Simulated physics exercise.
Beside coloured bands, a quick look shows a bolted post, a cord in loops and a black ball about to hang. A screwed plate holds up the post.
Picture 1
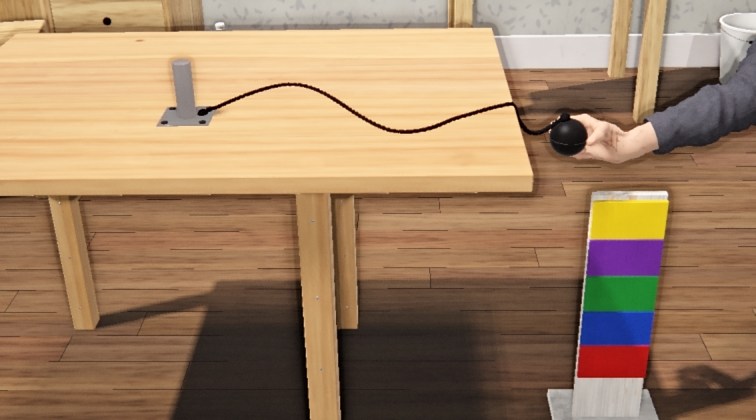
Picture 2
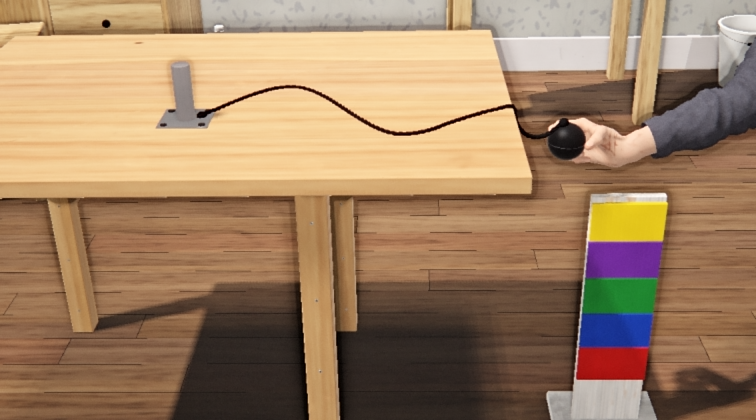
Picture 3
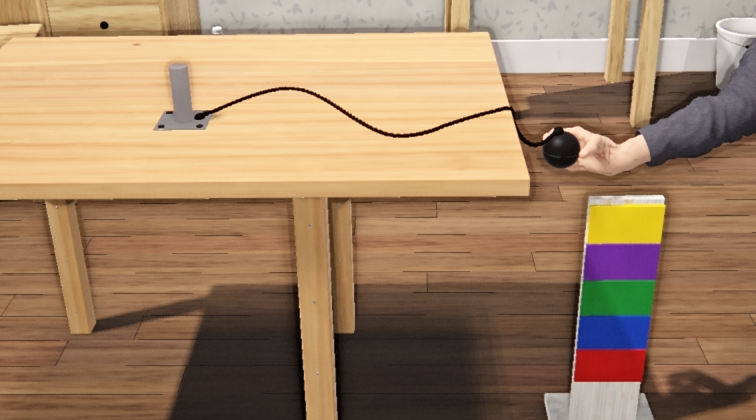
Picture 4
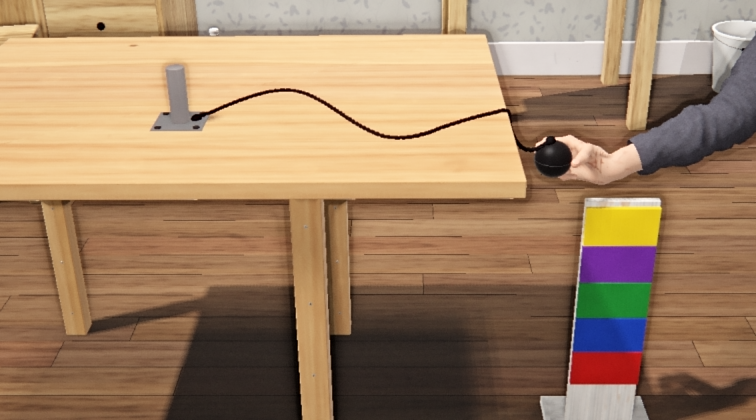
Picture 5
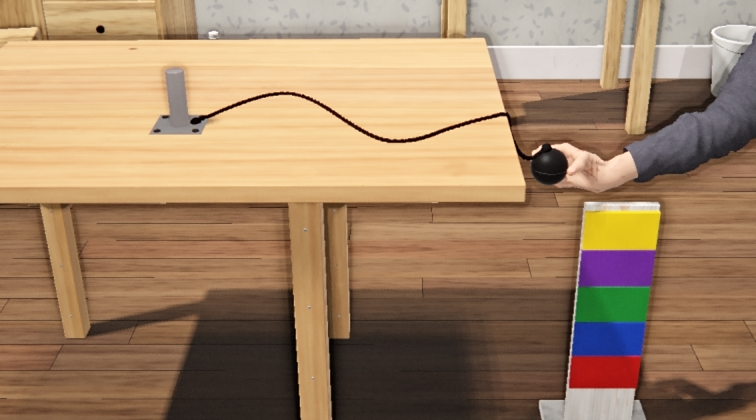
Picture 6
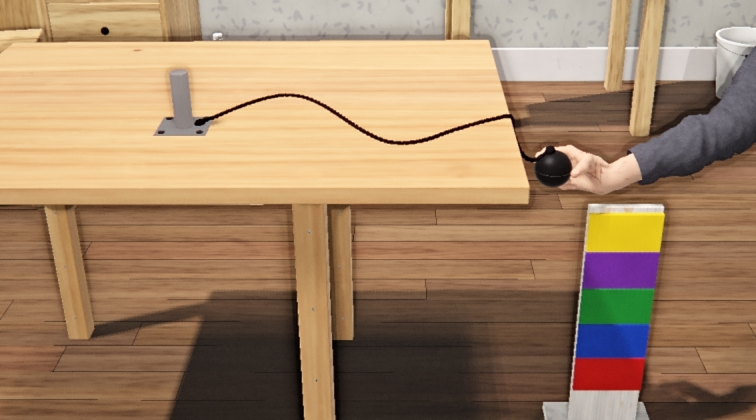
A hand in a dark grey sleeve reaches in from the right, holding a black ball beside a wooden table in a wood-floored room seen from slightly above. A dark cord curves across the tabletop from a grey post's screwed plate to the ball, above an upright board banded yellow, purple, green, blue and red. The hand lowers the ball slightly while the view shifts a little.
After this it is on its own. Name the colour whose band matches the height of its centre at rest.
That would be green.
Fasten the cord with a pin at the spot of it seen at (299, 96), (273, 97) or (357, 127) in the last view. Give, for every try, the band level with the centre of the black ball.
Purple; purple; yellow.
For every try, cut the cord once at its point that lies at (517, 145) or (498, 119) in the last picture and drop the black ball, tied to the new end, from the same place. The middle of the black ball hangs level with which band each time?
Per try - 1: Purple; 2: Yellow.
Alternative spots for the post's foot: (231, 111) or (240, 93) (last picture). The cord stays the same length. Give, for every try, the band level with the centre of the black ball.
First try: Blue; second try: Blue.
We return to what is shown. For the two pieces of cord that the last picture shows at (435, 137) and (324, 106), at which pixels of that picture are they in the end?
Around (510, 146); the other one around (374, 118).
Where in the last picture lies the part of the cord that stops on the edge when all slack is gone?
At (410, 143), roughly.
Soon after, ball near (470, 300); level with green.
After that, ball near (525, 306); level with green.
In the end, ball near (508, 309); level with green. Its middle rests at the green band.
